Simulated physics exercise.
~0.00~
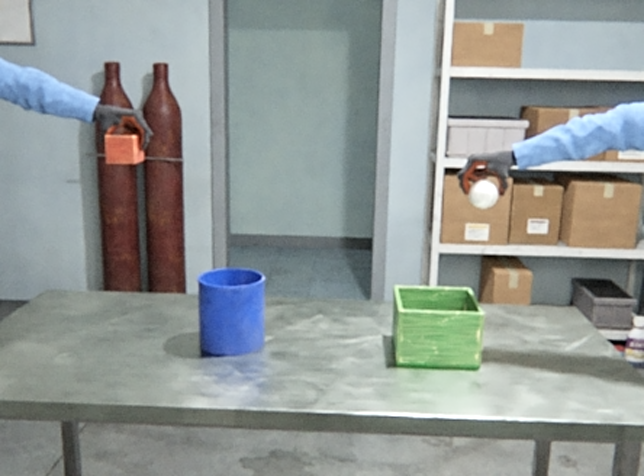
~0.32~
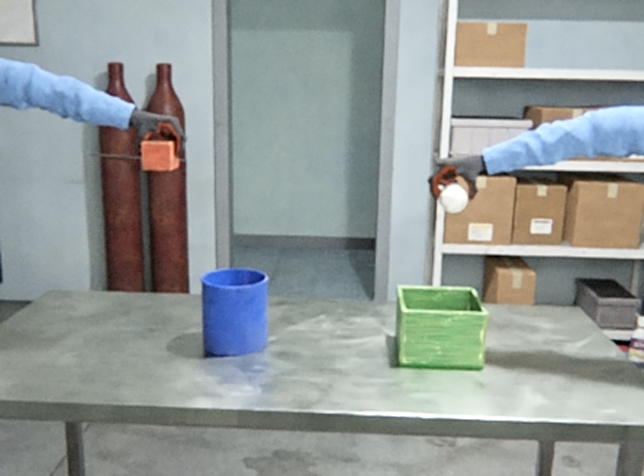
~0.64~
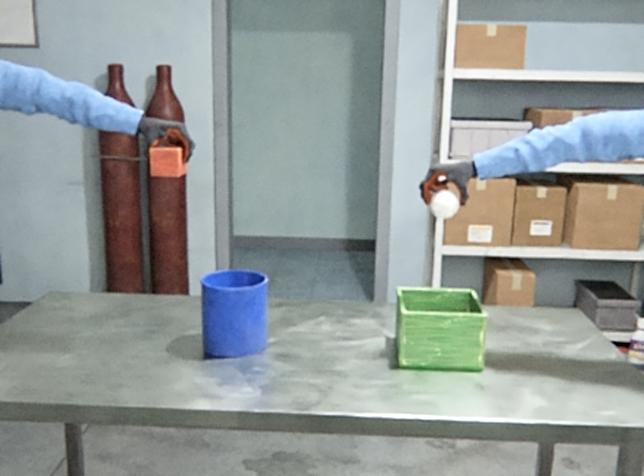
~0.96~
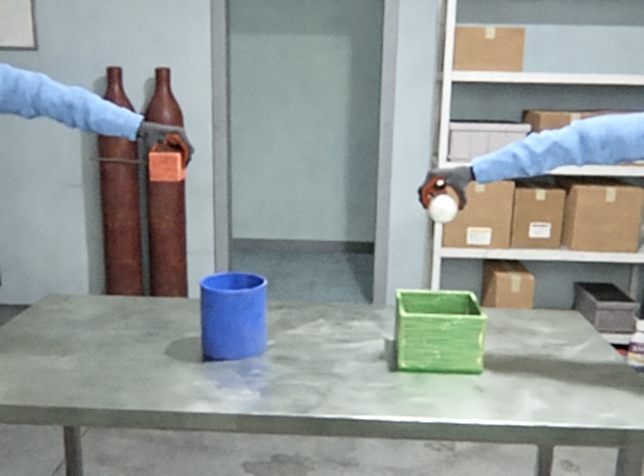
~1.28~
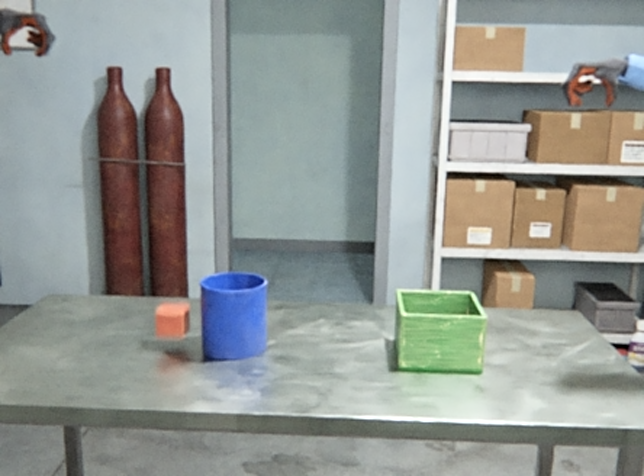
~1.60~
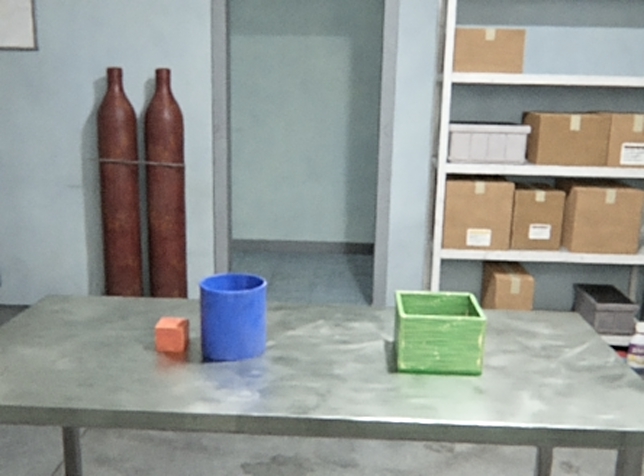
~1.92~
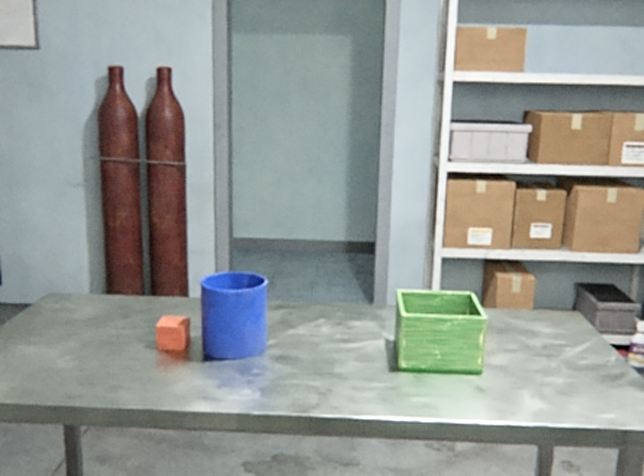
Two gloved hands held a red block and a white onion above a metal table, moved inward toward a blue pot and a green crate, then let go. The block landed beside the pot, while the onion dropped into the crate.
